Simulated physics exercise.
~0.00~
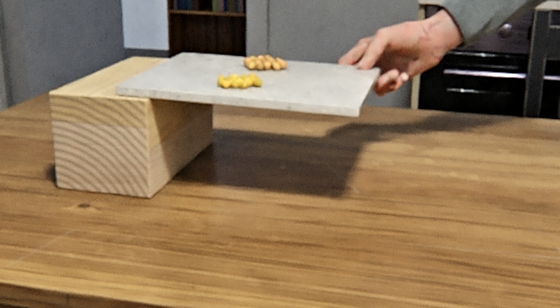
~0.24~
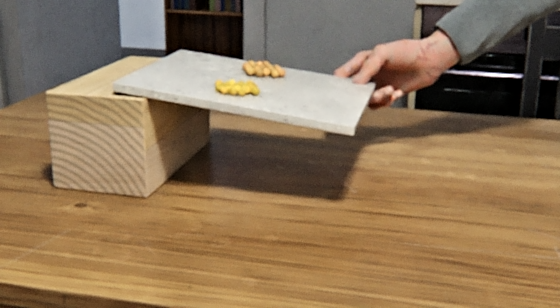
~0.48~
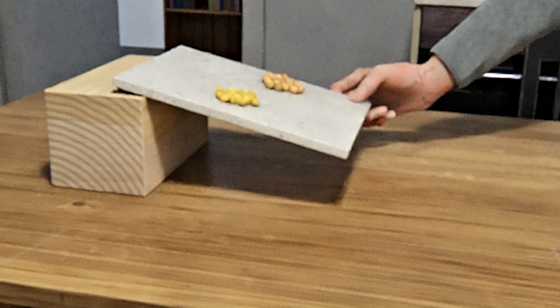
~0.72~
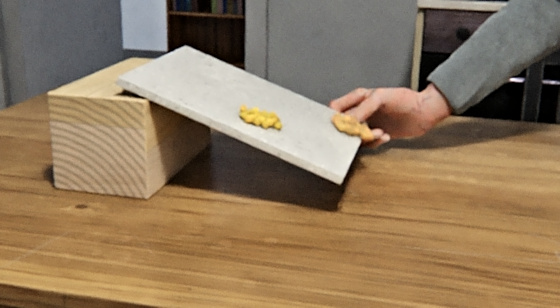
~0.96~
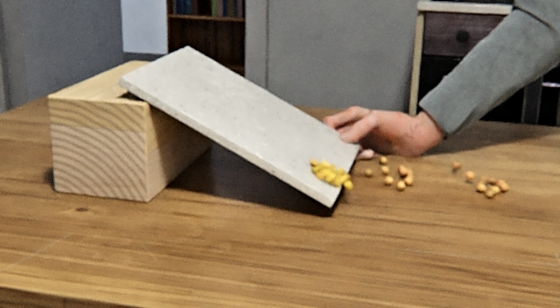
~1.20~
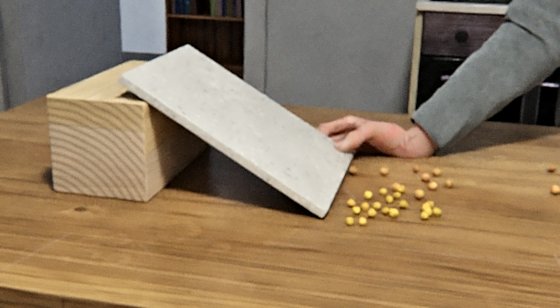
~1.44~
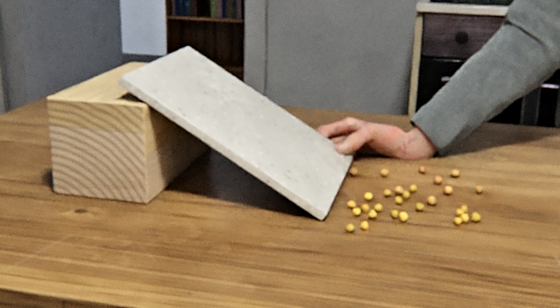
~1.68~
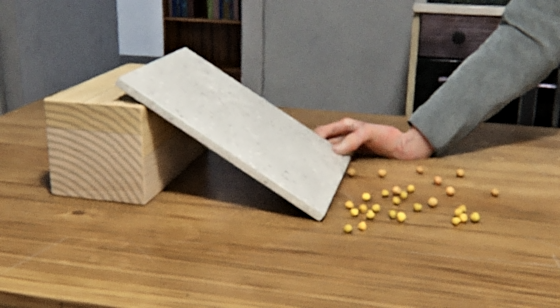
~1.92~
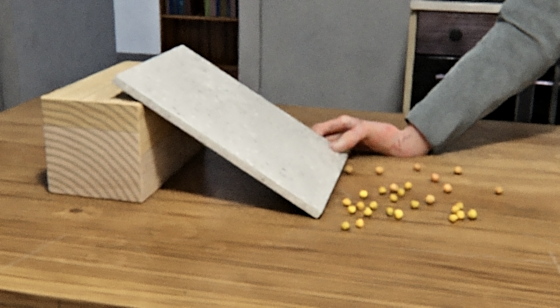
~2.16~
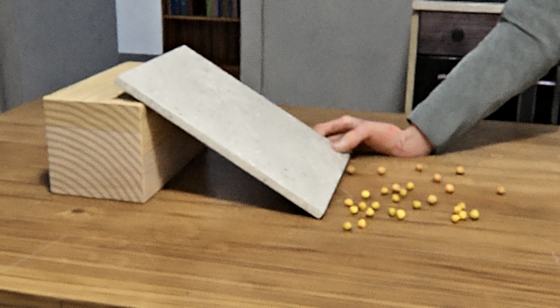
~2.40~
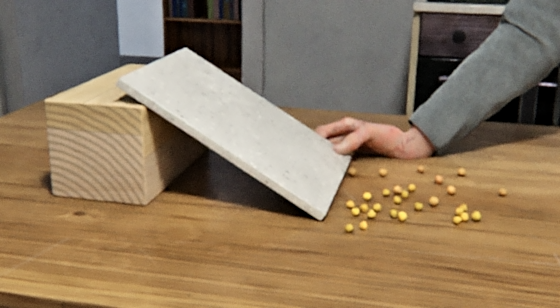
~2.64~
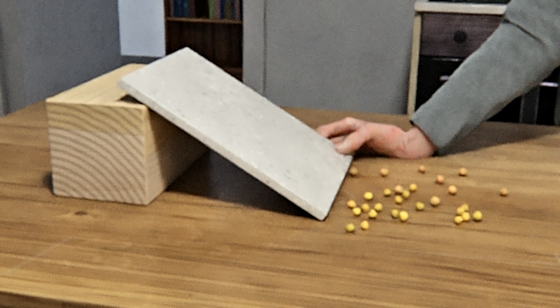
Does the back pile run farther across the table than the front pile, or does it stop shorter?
The back pile runs farther. It leaves the board ahead of the front pile and spreads farther out to the right.
